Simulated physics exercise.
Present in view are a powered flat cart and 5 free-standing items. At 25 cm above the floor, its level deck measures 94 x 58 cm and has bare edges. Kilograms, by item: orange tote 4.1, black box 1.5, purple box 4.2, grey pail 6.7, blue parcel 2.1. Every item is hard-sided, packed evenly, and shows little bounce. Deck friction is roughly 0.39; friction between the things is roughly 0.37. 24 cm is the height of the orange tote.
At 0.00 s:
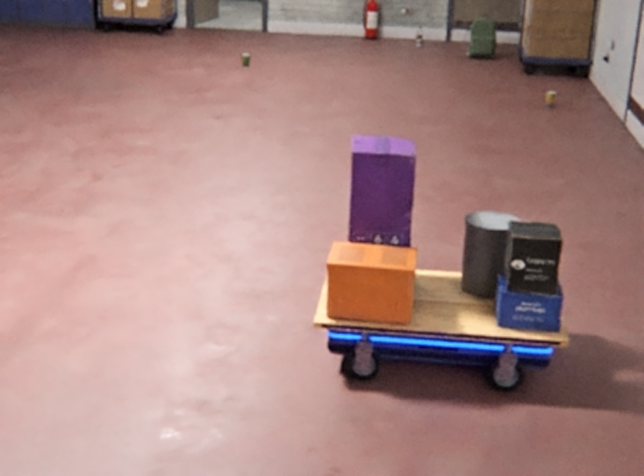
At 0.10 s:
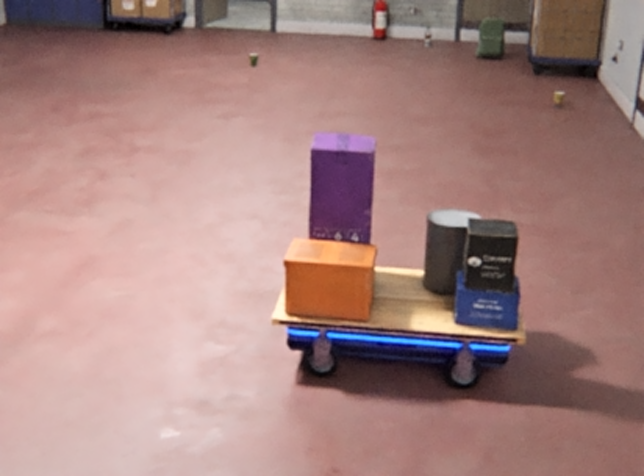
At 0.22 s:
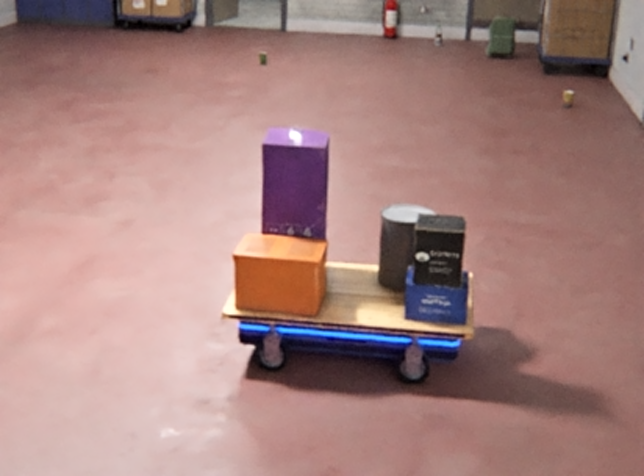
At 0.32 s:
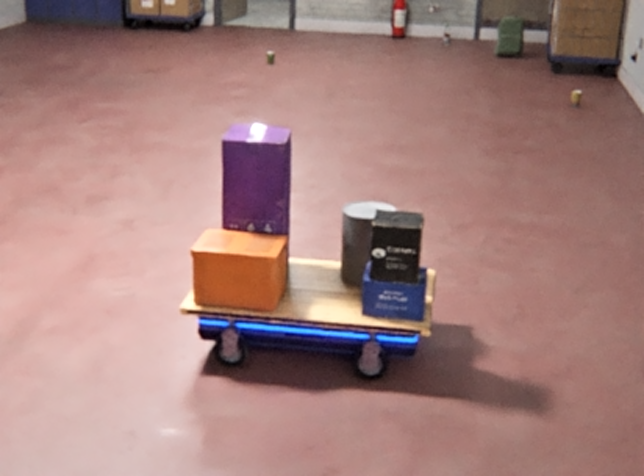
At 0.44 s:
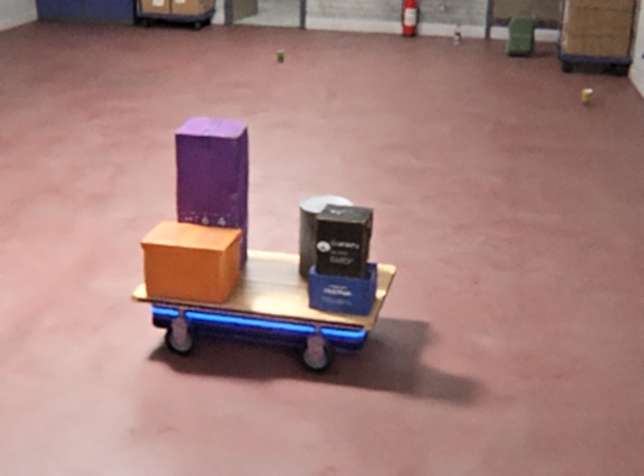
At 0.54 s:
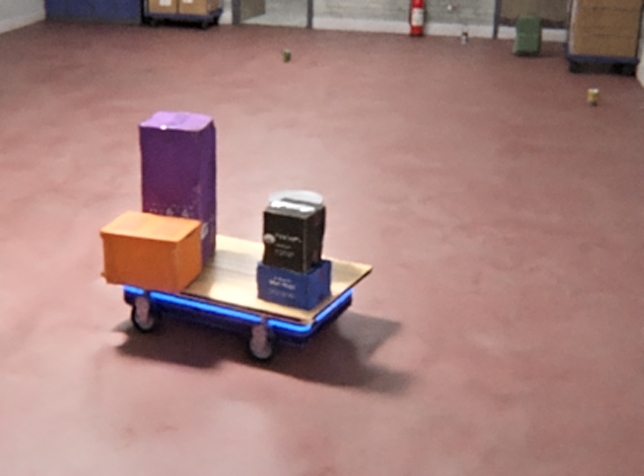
The clip shows a flat cart carrying an orange tote, a purple box, a grey pail and a black box atop a blue parcel, rolling left across a reddish floor, then turning away from the viewer as its load shifts slightly.
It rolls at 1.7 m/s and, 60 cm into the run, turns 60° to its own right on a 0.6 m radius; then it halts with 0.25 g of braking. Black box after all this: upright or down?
The ride leaves it felled.
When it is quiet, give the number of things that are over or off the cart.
It comes to 4.
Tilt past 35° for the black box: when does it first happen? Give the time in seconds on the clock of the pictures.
Near 1.1 s on the clock.
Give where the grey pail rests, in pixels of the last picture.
(207, 167).
Around 0.84 s, cart 143 cm along, turned 58°; orange tote and purple box now off the cart; black box shifted 15 cm near (166, 204); blue parcel shifted 10 cm.
Around 1.14 s, cart 187 cm along, turned 60°; black box and blue parcel now off the cart; grey pail shifted 4 cm.
Finally (2.0 s), off the cart and tipped over, black box, purple box and blue parcel; off the cart but upright, orange tote; the last one still in place (within 10 cm). In the last view, black box near (36, 227).
